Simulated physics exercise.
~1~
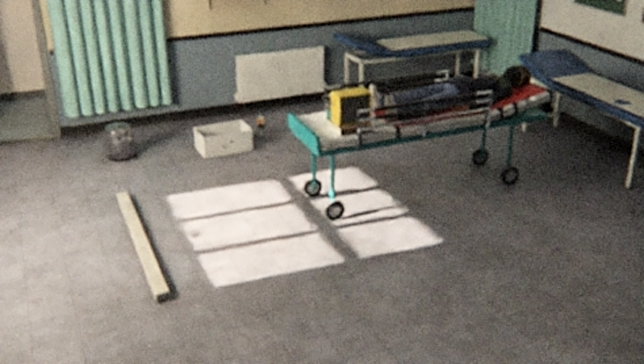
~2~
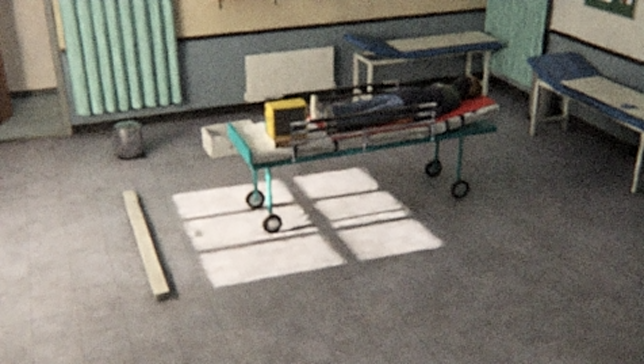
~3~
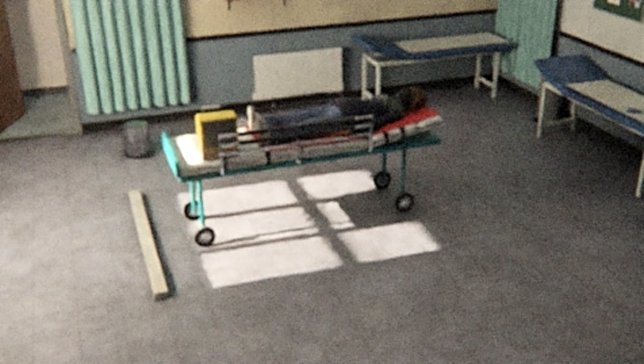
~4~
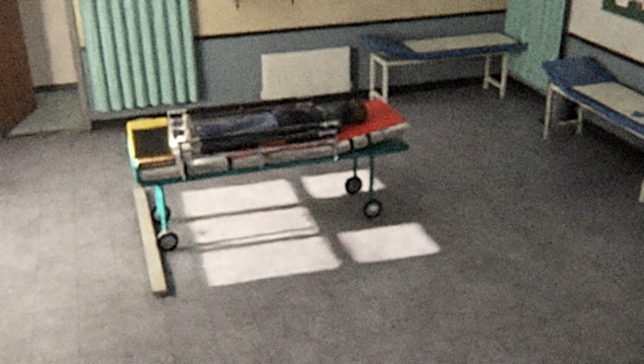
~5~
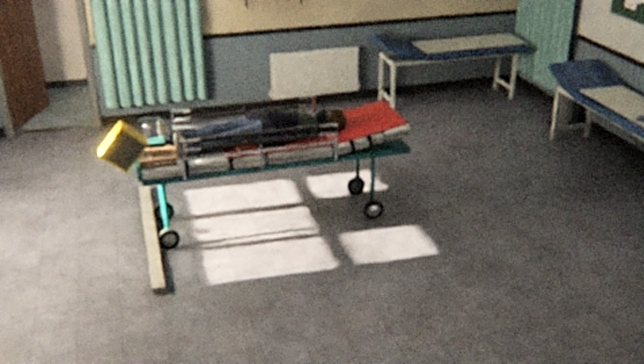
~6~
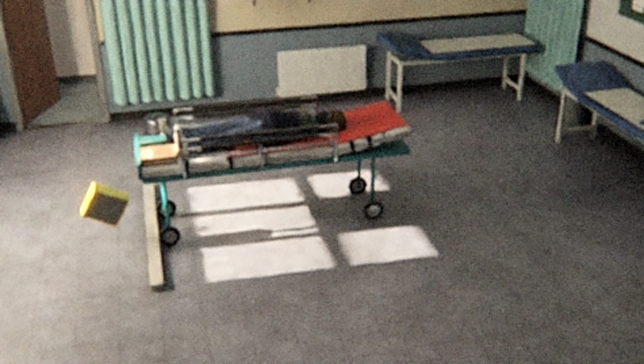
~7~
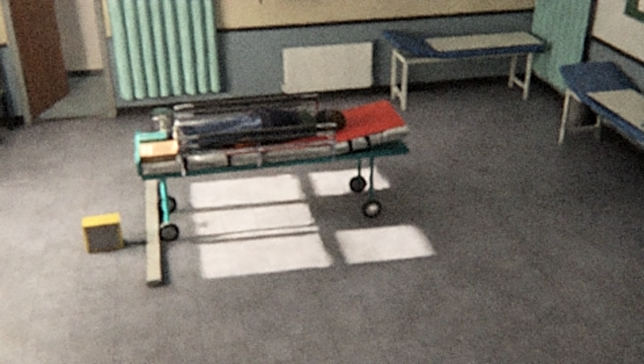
A teal-framed ward trolley carrying a limp person in dark clothes, feet toward the left, rolls leftward across a grey-floored ward seen from above, the view drifting slightly sideways. A yellow box-shaped monitor stands near its left end, with a red covering at the right. Blue-topped beds, green curtains and a white radiator line the walls behind. The trolley crosses the window light and stops at a pale sill on the floor. The monitor tips over the left end, tumbles down and comes to lie on the floor, while the person stays aboard the level trolley.
